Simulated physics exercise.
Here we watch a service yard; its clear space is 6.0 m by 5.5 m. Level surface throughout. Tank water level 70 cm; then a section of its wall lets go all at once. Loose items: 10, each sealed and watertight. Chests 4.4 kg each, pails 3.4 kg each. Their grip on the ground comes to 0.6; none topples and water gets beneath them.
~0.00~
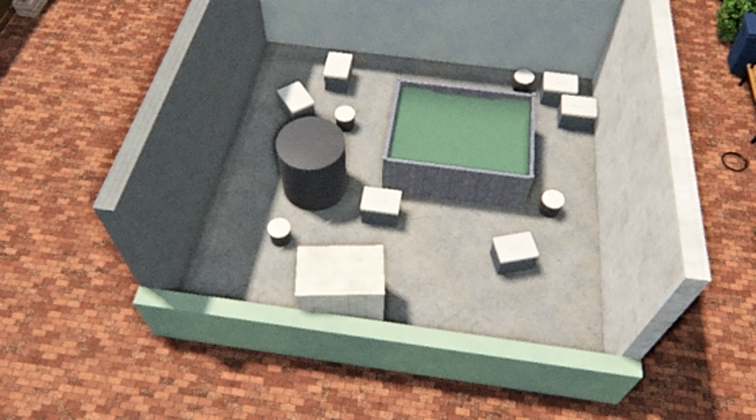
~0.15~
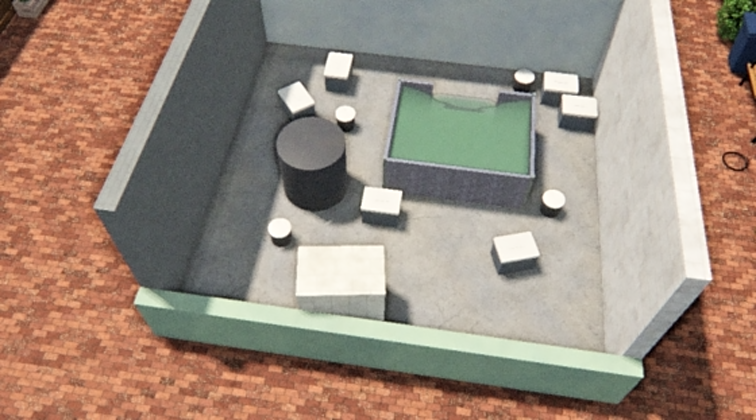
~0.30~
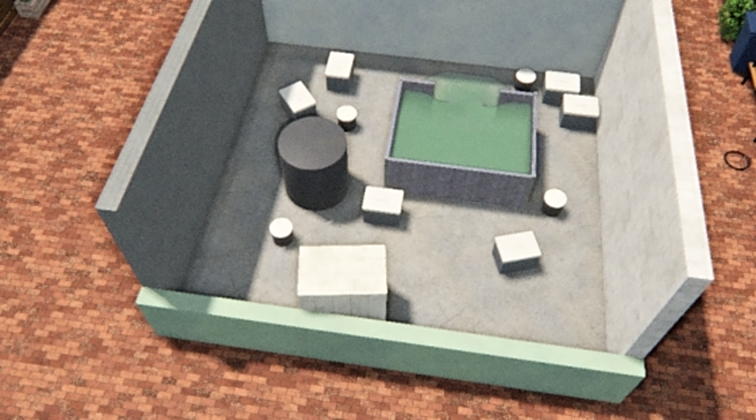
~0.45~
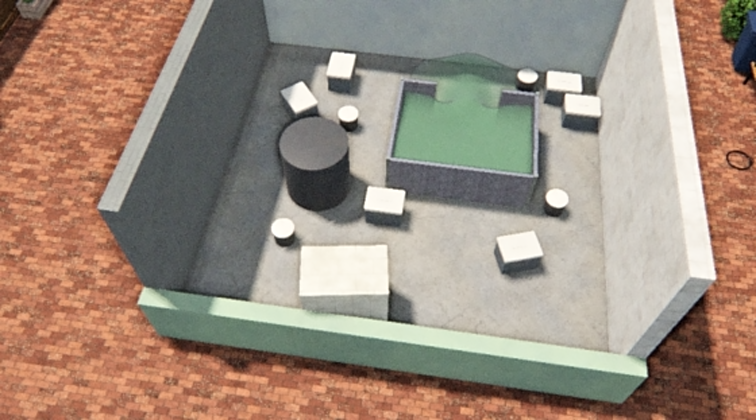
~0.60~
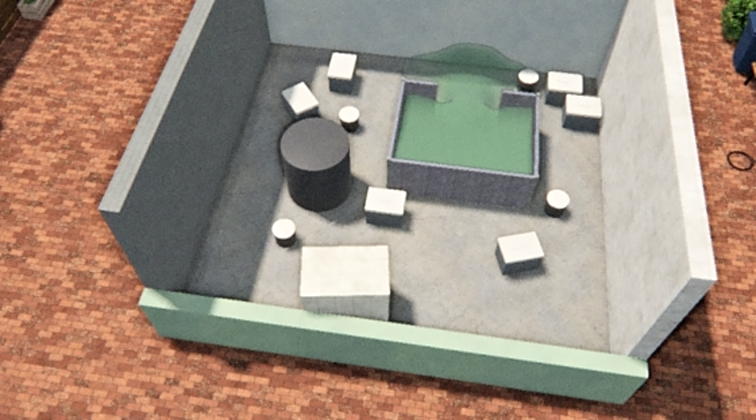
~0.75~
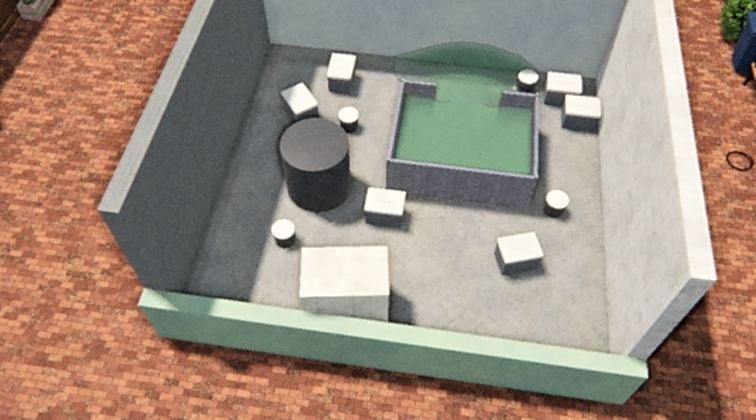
Green water pours over the far side of the tank and spreads toward the back wall.
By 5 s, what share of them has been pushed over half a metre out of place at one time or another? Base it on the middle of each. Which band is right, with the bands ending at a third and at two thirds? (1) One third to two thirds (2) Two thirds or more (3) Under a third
Two thirds or more (2).
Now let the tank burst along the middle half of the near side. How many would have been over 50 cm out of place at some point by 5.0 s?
In that case 6 of them.
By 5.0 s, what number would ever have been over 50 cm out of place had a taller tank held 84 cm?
So the tally would be 8.
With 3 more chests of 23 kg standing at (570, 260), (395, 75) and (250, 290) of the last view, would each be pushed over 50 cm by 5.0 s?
Answers in order are crosses the line, crosses the line and does not cross.
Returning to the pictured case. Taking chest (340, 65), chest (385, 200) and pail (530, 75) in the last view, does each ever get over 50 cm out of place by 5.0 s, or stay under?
One by one: Above the line; below the line; above the line.
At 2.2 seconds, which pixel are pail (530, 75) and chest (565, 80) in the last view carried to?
First one near (544, 122), second near (576, 119).
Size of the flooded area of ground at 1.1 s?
7.5 m2.
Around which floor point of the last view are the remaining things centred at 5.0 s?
About (404, 282).
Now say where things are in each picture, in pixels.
In the first frame, a pail at (524, 76), on the bottom; a chest at (381, 200), on the bottom; 3.4 m2 under water; 0 of 10 have shifted.
In the second frame, a pail at (525, 76) rests on the ground; a chest at (382, 200) rests on the ground; water covers 4.0 m2; 0 of 10 have shifted.
In the third frame, a pail at (526, 75) rests on the ground; a chest at (383, 199), on the bottom; water covers 5.0 m2; 0 of 10 have shifted.
In the fourth frame, a pail at (528, 75) rests on the ground; a chest at (385, 200) rests on the ground; 5.6 m2 under water; 0 of 10 have shifted.
In the fifth frame, a pail at (529, 76) rests on the ground; a chest at (386, 200), on the bottom; 5.8 m2 under water; 0 of 10 have shifted.
In the sixth frame, a pail at (529, 76) rests on the ground; a chest at (385, 201) rests on the ground; 6.0 m2 under water; 0 of 10 have shifted.
After 1.1 s 0 of 10 are over 50 cm from their spots; 1 afloat.
After 2.2 s 4 of 10 are over 50 cm from their spots; 2 afloat.
After 3.5 s 6 of 10 are over 50 cm from their spots; 4 afloat.
After 5.0 s 8 of 10 are over 50 cm from their spots, and 8 have been at some point; 6 afloat.
